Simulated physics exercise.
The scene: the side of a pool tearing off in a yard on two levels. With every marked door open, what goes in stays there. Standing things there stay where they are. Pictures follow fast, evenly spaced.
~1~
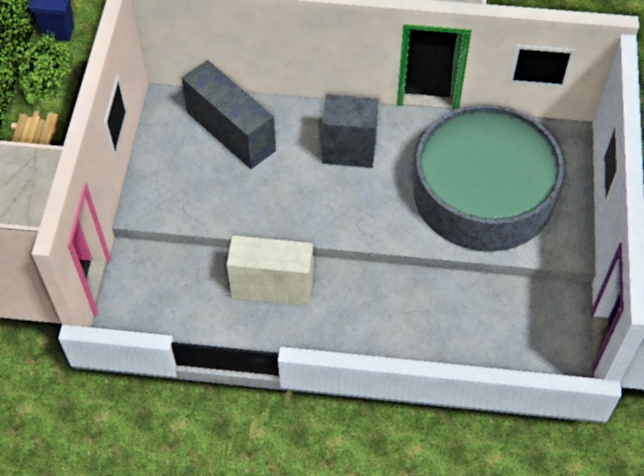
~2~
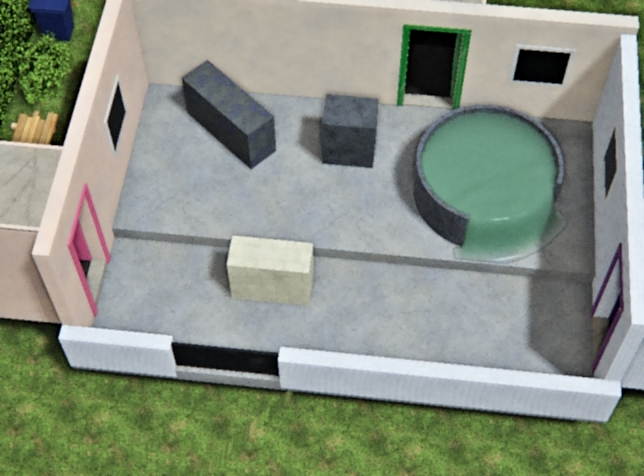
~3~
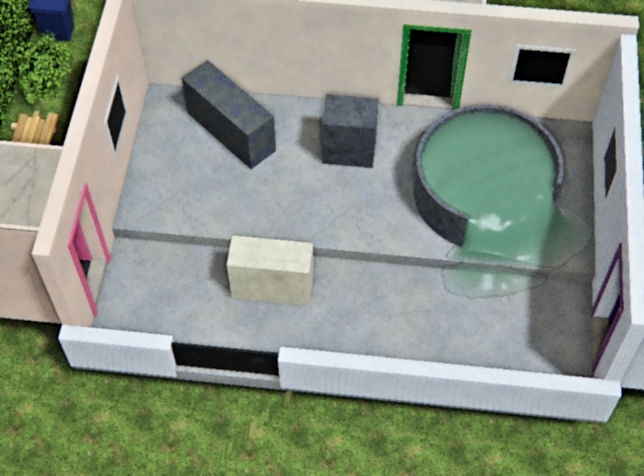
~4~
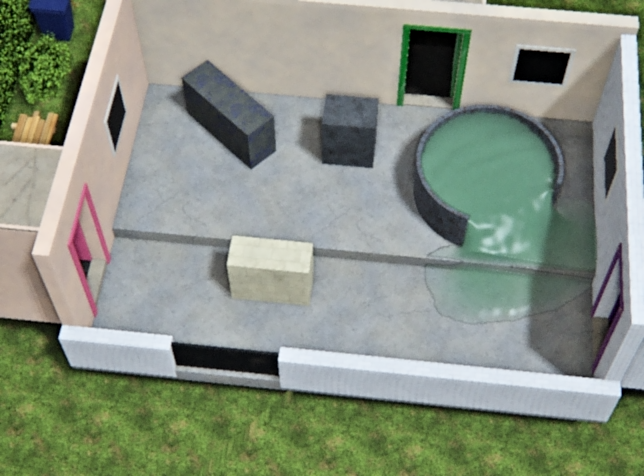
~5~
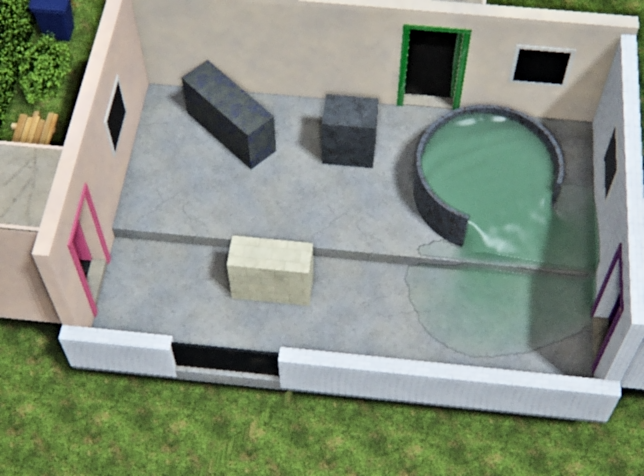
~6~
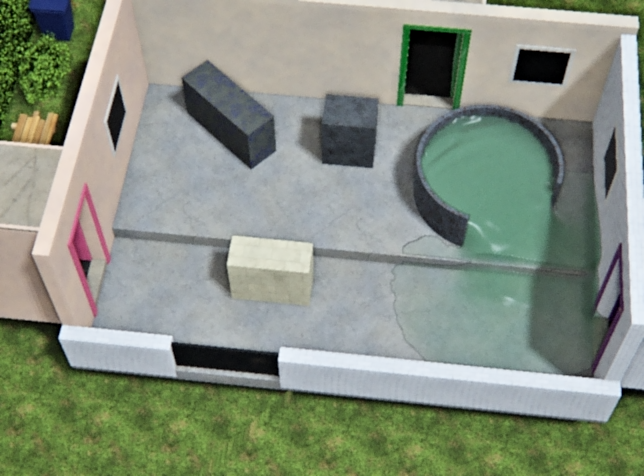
We see a round pool of green water in a walled, two-level yard with several blocks; its front side opens, and water pours through the gap, over the step and spreads across the lower floor toward the front wall.
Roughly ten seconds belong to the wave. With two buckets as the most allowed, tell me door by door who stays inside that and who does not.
The green door does not top two buckets, the purple door tops two buckets, the pink door tops two buckets.
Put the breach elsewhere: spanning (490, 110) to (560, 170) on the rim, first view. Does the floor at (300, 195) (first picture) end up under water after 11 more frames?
Result: Not reached.
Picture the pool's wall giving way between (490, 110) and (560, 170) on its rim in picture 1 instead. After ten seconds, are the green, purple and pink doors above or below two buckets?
So the green one ends up above, the purple one ends up above and the pink one ends up below.
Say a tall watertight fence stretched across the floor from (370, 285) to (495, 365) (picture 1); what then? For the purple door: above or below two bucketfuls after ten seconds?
Purple door: Over the threshold.
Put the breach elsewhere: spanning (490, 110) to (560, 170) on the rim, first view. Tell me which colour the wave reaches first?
The green door.
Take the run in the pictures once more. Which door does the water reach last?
Answer: The door marked pink.
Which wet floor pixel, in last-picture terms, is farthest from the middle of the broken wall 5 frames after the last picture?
Farthest reach: About (331, 372).
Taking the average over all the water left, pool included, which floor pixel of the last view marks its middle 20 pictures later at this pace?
Around pixel (463, 285) of the last picture.
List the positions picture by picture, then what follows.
The first frame shows the round pool at (489, 165) is whole and still.
In the second frame, the front is at (459, 256), out from the gap at (518, 234).
In the third frame, water pours out at (518, 236) and has run to (449, 286).
In the fourth frame, water pours out at (517, 237) and has run to (441, 307).
In the fifth frame, water pours out at (517, 238) and has run to (446, 340).
In the sixth frame, the front is at a hidden place, out from the gap at (517, 238).
A moment on, water covers 25 % of the floor; the green door not reached, the purple door over two buckets in, the pink door not reached.
Next, water covers 30 % of the floor; the green door not reached, the purple door far over two buckets in, the pink door not reached.
Then, water covers 50 % of the floor; the green door wet at the sill, nothing in, the purple door far over two buckets in, the pink door not reached.
Later, water covers 65 % of the floor; the green door wet at the sill, nothing in, the purple door far over two buckets in, the pink door over two buckets in.
In the end, water covers 65 % of the floor; the green door wet at the sill, nothing in, the purple door far over two buckets in, the pink door over two buckets in.
